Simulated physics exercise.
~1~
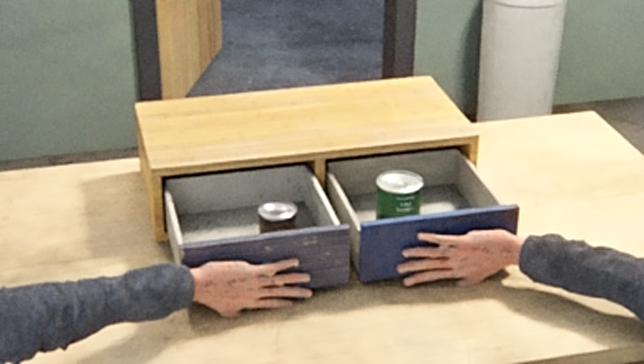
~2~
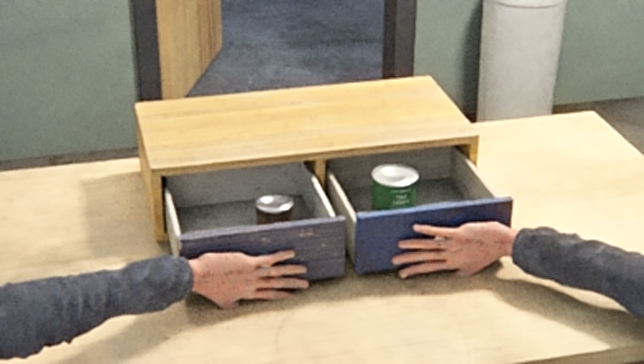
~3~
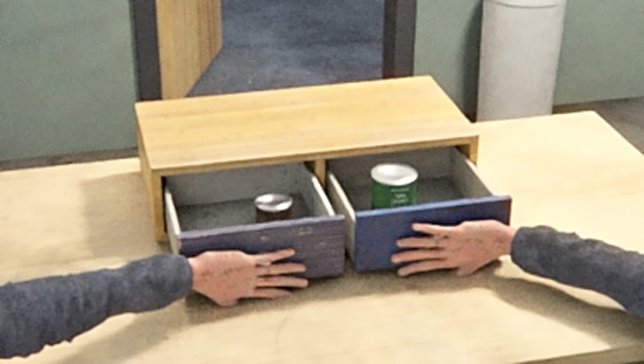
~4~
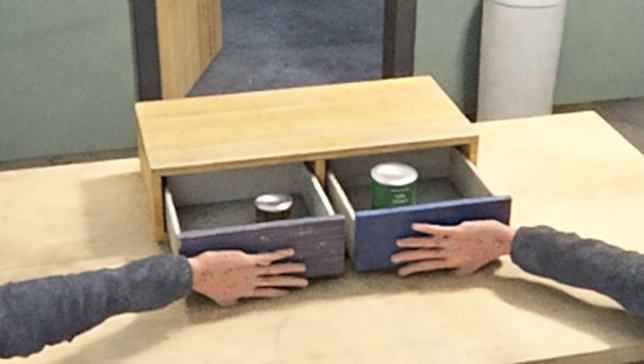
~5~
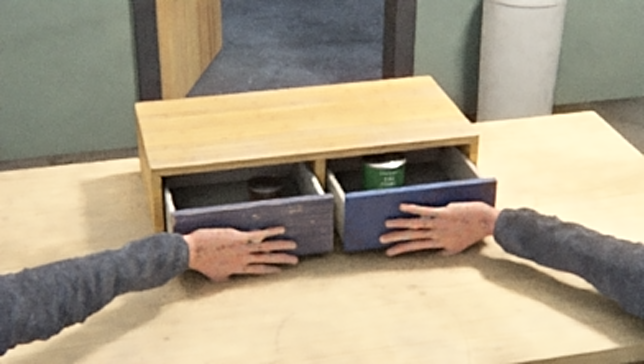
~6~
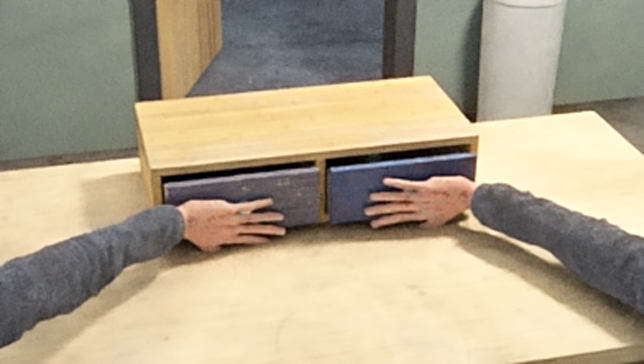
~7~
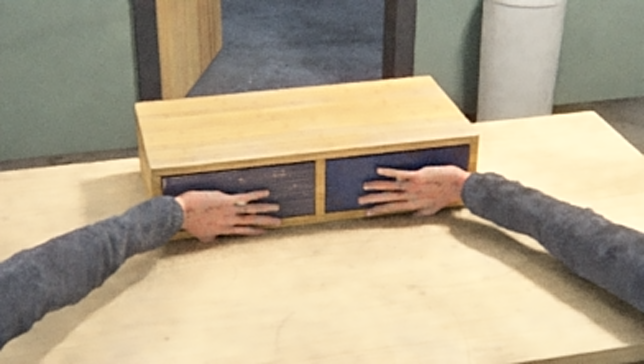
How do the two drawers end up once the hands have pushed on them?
Both the left drawer and the right drawer end up fully shut, flush with the front of the wooden chest.
